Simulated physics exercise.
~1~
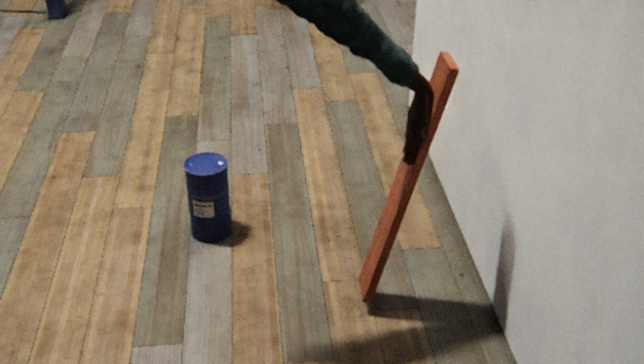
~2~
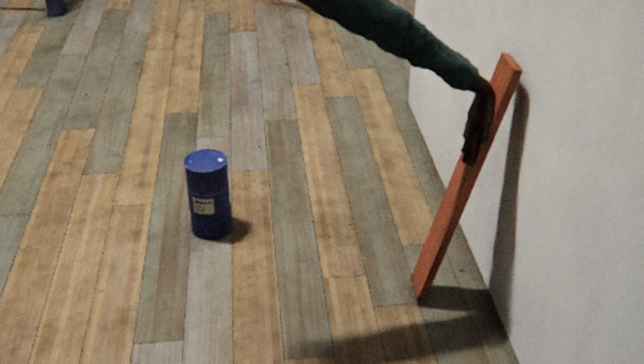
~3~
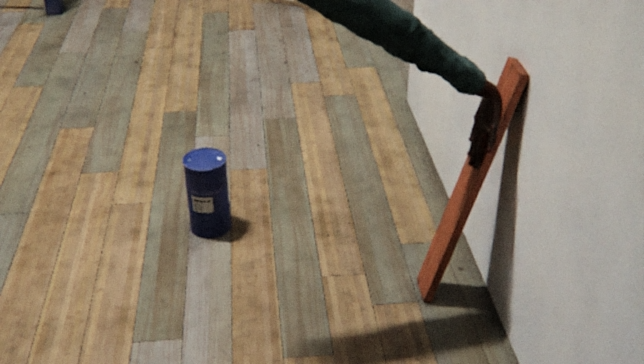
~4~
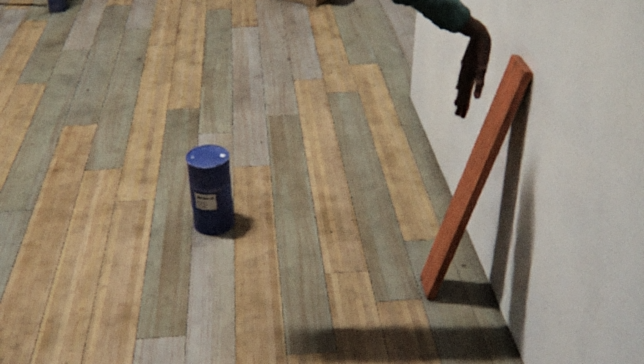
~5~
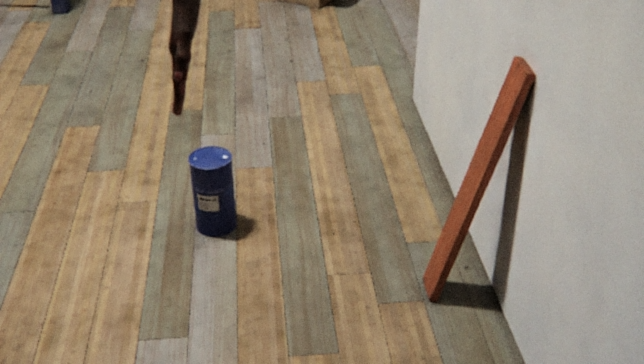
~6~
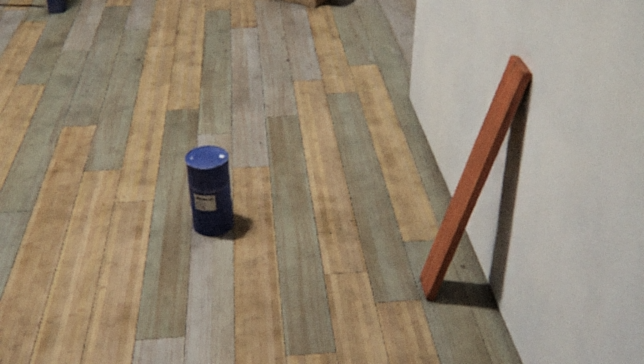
In this clip, a hand in a dark green sleeve moves an orange plank to the right and leans it against a pale wall, then lets go and withdraws, leaving the plank leaning there while a blue canister stands still on the wooden floor.
